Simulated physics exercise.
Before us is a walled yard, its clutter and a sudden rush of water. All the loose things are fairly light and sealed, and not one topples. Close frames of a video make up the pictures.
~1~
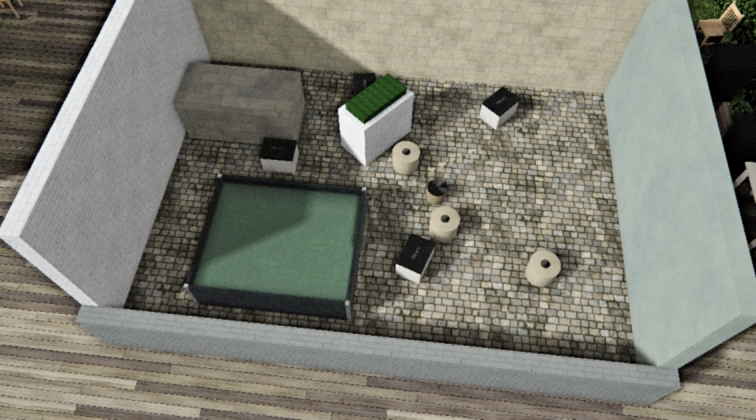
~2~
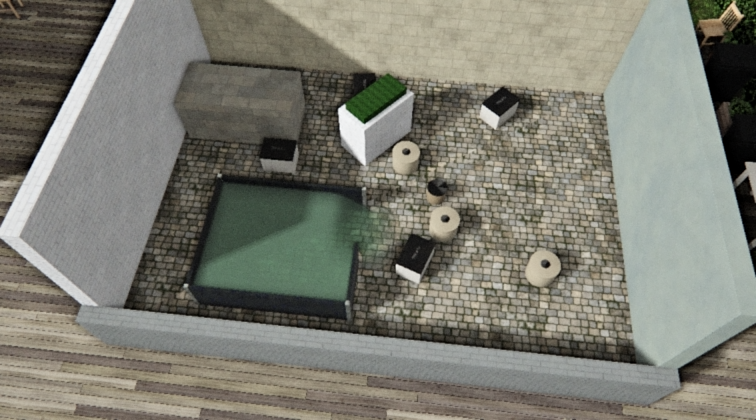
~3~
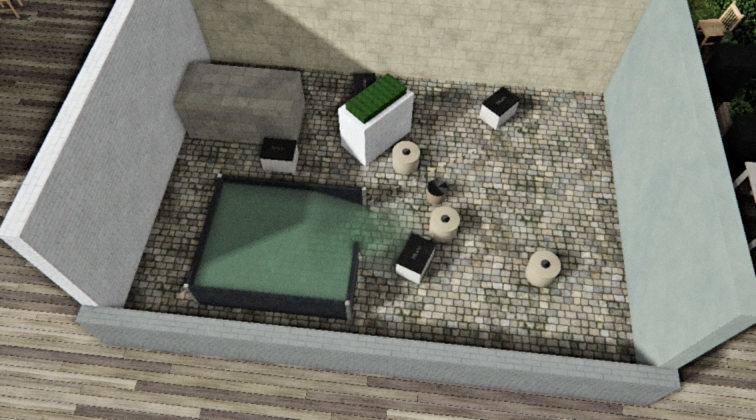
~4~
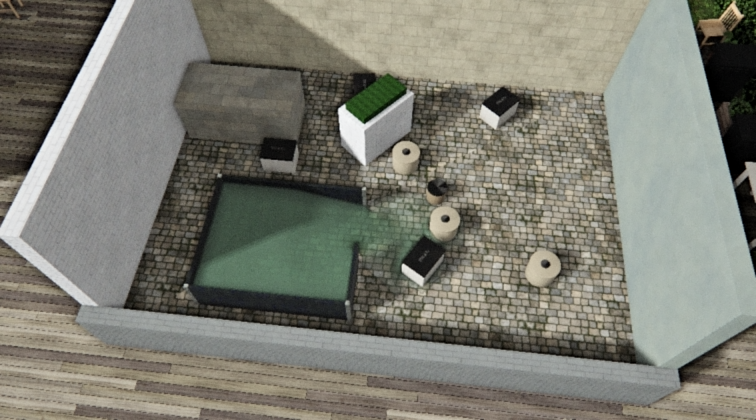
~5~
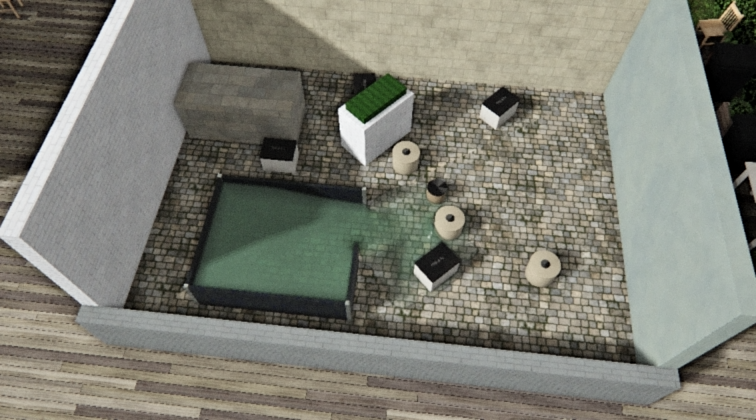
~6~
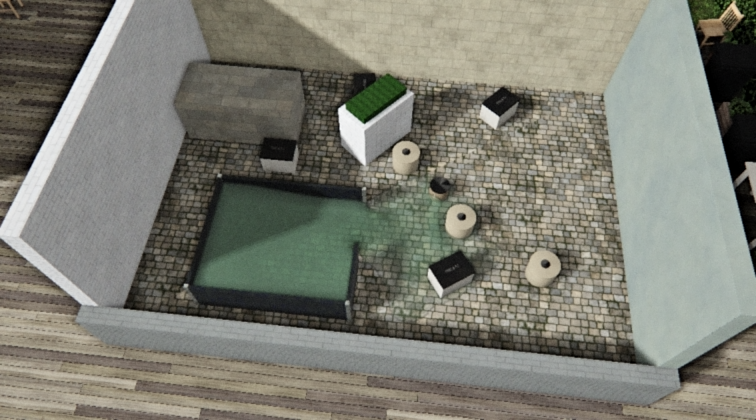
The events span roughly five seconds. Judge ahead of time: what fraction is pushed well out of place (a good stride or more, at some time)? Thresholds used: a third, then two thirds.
Portion: One third through two thirds.
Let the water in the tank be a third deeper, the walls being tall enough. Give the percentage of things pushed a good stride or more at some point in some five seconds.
Share moved: Approx. 60 percent.
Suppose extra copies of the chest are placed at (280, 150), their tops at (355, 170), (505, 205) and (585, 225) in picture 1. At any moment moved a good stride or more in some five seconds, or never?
Per listing: Largely stays, cleared out, cleared out.
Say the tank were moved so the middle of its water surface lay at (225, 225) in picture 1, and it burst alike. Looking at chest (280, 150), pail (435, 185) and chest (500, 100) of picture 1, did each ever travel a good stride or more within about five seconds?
Short of it, covered the distance, short of it.
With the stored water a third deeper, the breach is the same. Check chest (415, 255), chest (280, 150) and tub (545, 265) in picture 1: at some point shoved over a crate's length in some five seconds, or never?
In the order you named them: Went past the threshold, stayed within the threshold, went past the threshold.
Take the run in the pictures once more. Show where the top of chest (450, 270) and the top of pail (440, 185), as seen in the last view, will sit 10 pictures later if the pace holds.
The tops should be near (525, 342) and near (508, 122).
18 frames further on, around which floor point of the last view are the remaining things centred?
Average floor point: Approx. (480, 181).
A moment on, 3 of 8 are well off their spots; 0 afloat.
Next, 4 of 8 are well off their spots; 1 afloat.
Later, 4 of 8 are well off their spots; 3 afloat.
In the end, 4 of 8 are well off their spots, and 4 have been at some point; 3 afloat.
